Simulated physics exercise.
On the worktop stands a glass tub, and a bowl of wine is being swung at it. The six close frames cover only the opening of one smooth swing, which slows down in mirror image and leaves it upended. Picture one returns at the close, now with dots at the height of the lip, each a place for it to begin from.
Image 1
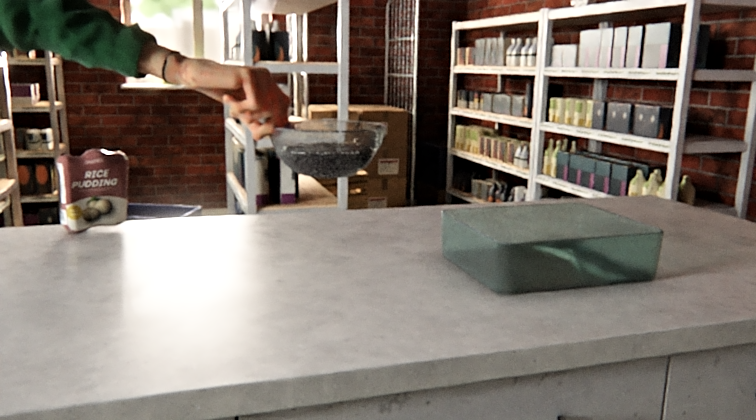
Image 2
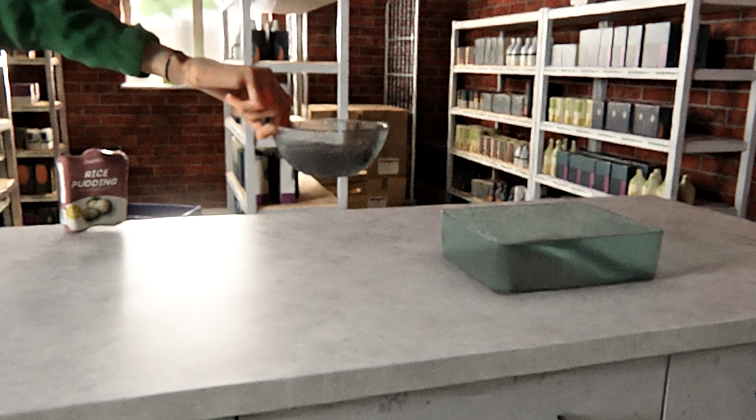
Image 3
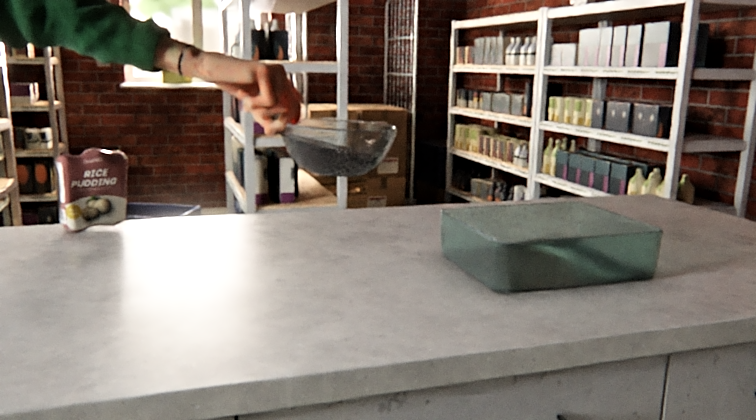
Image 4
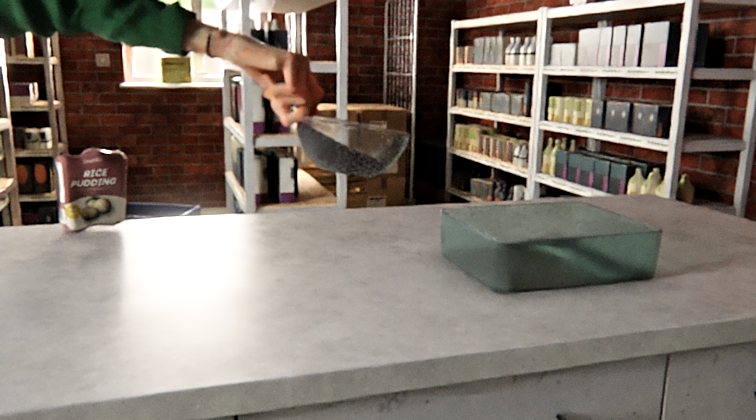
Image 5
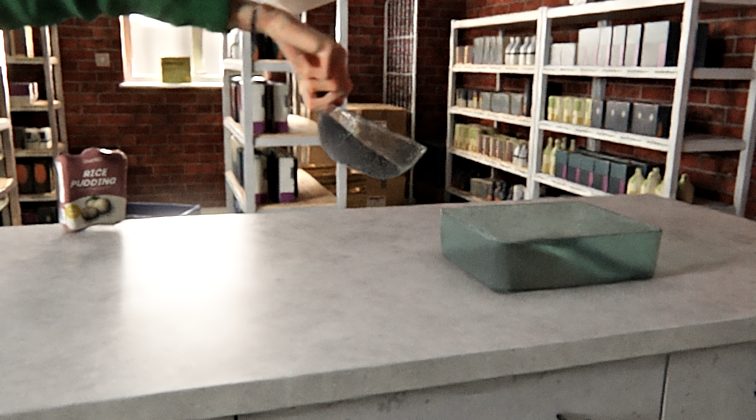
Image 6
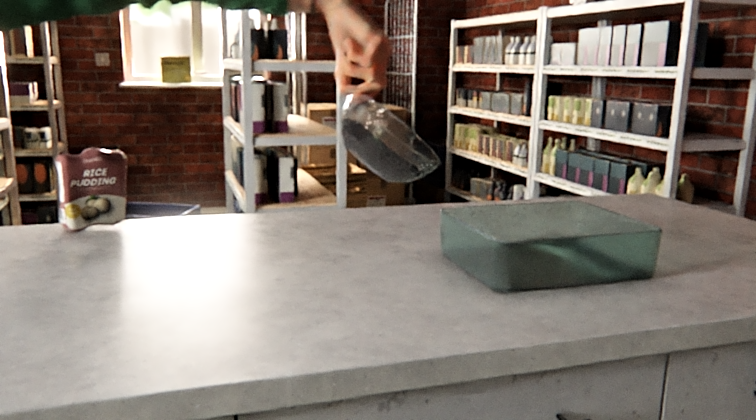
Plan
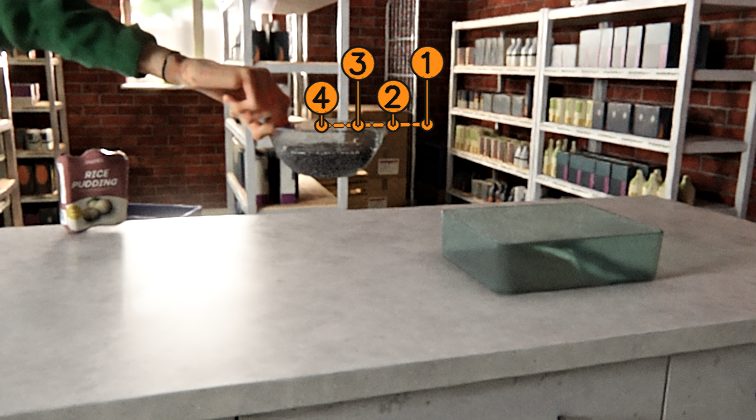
Hand in a green sleeve holding a clear bowl of dark liquid, moving it right and tilting it steeply near a glass tub.
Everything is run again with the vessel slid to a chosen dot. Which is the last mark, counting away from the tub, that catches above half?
3 is the one.
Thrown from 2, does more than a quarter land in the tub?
Yes, it does.
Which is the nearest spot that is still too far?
4.
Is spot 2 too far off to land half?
No, not at all.
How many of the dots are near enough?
Three.
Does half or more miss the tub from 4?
Yes.
On the marked copy, 1 at (427, 124); 2 at (393, 124); 3 at (358, 125); 4 at (321, 125).
If 1 is chosen, about 67 % lands in the tub, 3 % falls short and 29 % goes beside or beyond.
If 2 is chosen, about 78 % lands in the tub, 2 % falls short and 20 % goes beside or beyond.
If 3 is chosen, about 68 % lands in the tub, 17 % falls short and 16 % goes beside or beyond.
If 4 is chosen, about 14 % lands in the tub, 81 % falls short and 5 % goes beside or beyond.
